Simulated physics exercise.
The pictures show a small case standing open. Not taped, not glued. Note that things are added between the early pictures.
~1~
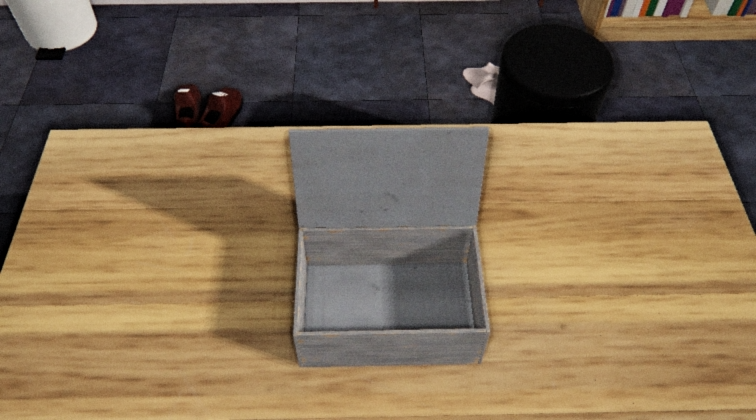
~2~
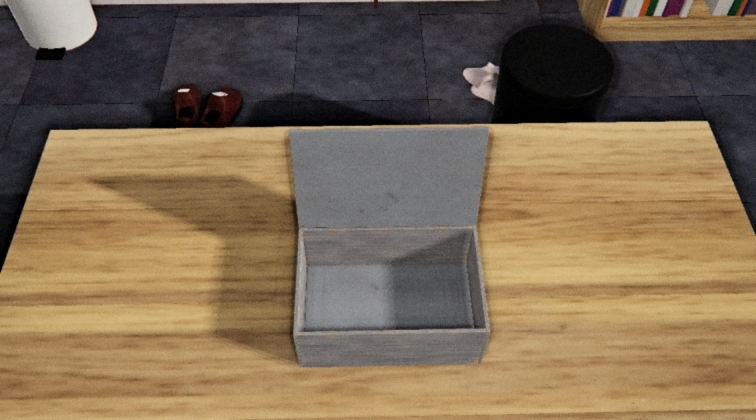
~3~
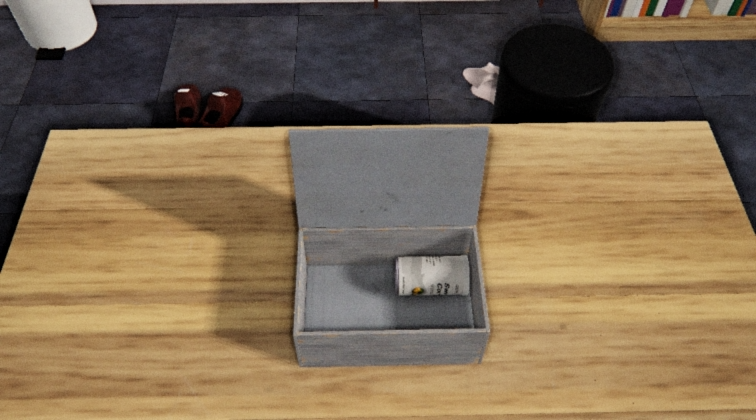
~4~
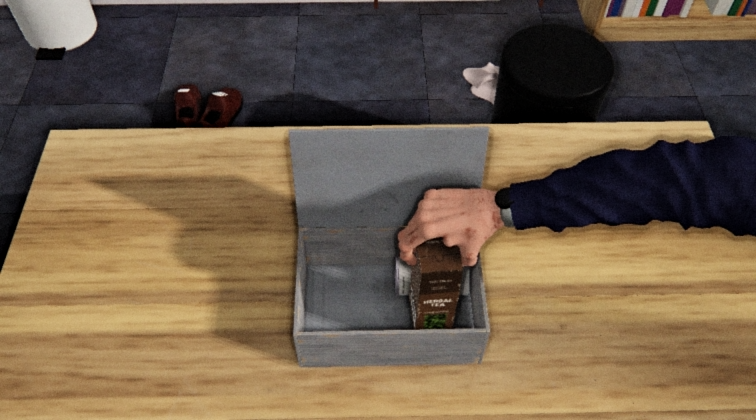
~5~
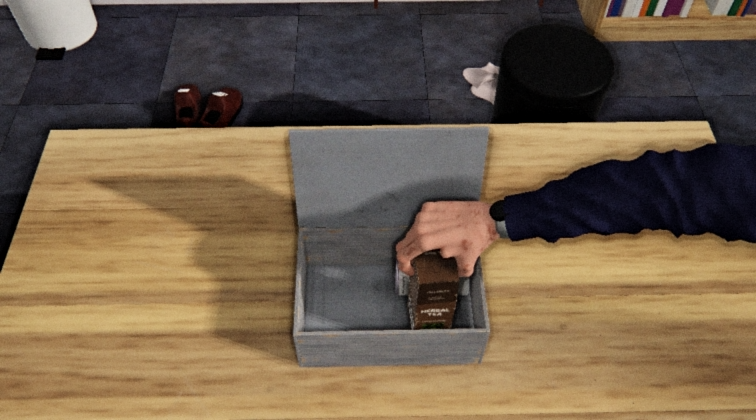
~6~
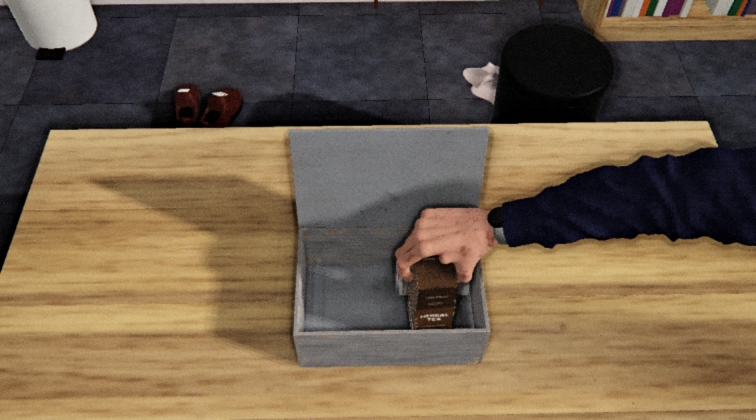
To begin with, a small grey case stands open and empty on a wooden table. A white tin then appears inside, lying on the right side. Next, a hand in a dark blue sleeve reaches in from the right, holding a brown carton, and lowers it slightly into the case, still gripping it.
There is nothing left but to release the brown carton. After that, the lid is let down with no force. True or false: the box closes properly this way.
False.
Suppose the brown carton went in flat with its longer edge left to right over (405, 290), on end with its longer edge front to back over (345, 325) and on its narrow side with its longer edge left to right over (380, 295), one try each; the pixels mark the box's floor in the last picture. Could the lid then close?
Try one: The lid comes all the way down; try two: It remains open; try three: It comes all the way down.
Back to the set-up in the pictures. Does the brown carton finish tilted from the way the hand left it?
At the finish it holds its orientation.
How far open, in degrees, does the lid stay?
It comes to about 40°.
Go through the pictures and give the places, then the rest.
In the first frame, the last thing is not in view yet.
In the second frame, the last thing is not in view yet.
In the third frame, the last thing is not in view yet; white tin (431, 276).
In the fourth frame, on its way; brown carton (434, 285).
In the fifth frame, on its way; brown carton (431, 295).
In the sixth frame, put in, still held; brown carton (431, 300).
Then, 1.40 s on from there, lid 73° above the rim.
Then, 2.10 s on from there, lid 43° above the rim.
In the end, lid 42° above the rim; both unmoved. At the end, from the last picture's camera, brown carton near (431, 300).
